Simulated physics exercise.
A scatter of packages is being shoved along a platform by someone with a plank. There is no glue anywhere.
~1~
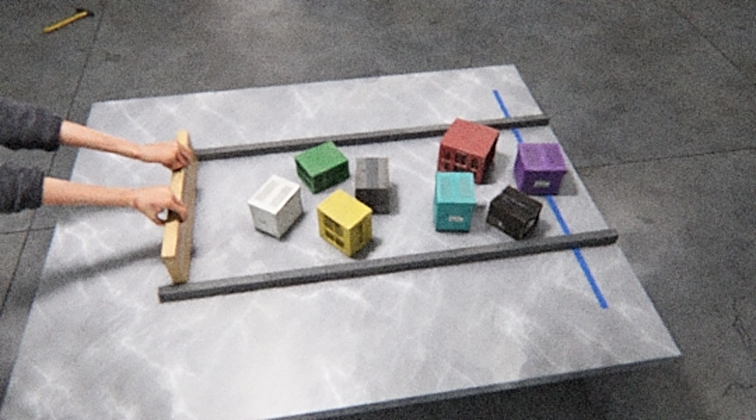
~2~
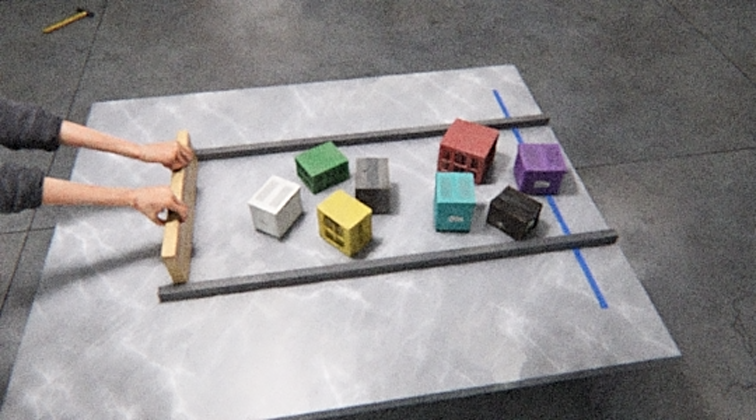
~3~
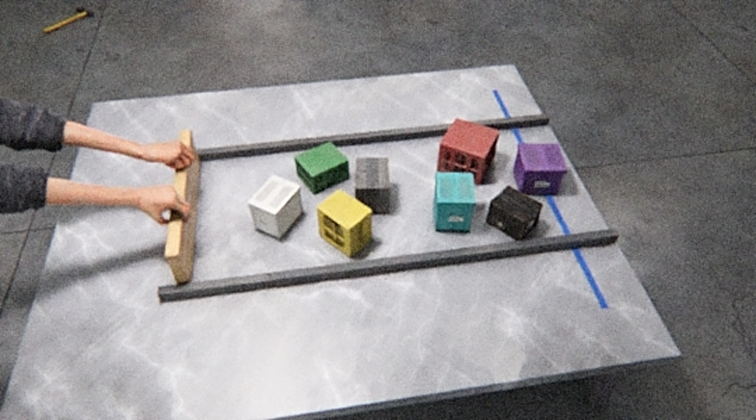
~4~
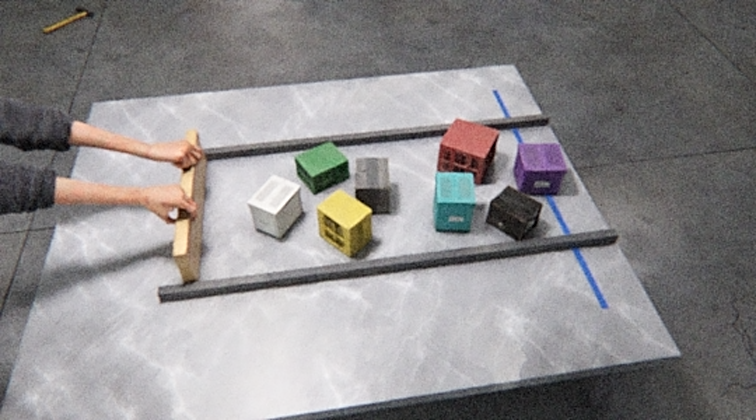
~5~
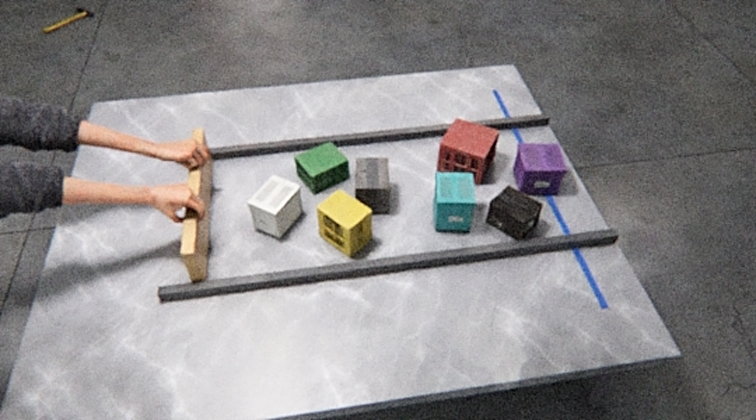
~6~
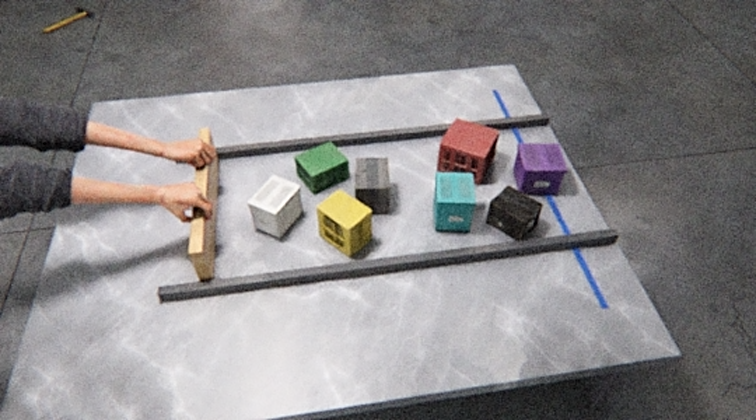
A wooden plank, gripped by two hands, slid slowly a short way to the right between two dark rails, while the eight colourful boxes ahead of it, scattered near a blue line, stayed still.
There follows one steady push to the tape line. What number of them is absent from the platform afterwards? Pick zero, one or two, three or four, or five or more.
Five or more of them.
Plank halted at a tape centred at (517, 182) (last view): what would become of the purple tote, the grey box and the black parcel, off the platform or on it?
I'd say the purple tote gets knocked off, the grey box stays aboard and the black parcel gets knocked off.
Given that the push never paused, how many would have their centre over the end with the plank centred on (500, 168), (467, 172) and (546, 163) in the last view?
That makes 2, 0, 5.
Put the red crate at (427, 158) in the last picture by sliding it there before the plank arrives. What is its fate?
It goes off the edge.
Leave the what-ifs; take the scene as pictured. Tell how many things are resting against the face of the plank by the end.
3 of them.
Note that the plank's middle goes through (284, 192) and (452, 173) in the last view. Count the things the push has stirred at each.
Moved so far: 1, then 8.
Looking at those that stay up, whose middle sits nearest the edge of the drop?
It's the green crate that ends nearest.
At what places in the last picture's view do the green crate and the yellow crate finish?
You'll find the green crate at roughly (548, 144) and the yellow crate at roughly (579, 203).
Early on, none off yet; purple tote at rest near (538, 170); black parcel at rest near (514, 213); red crate at rest near (468, 151).
Finally, the number that fall off is five or more; lost, grey box, turquoise tote, red crate, black parcel and purple tote.
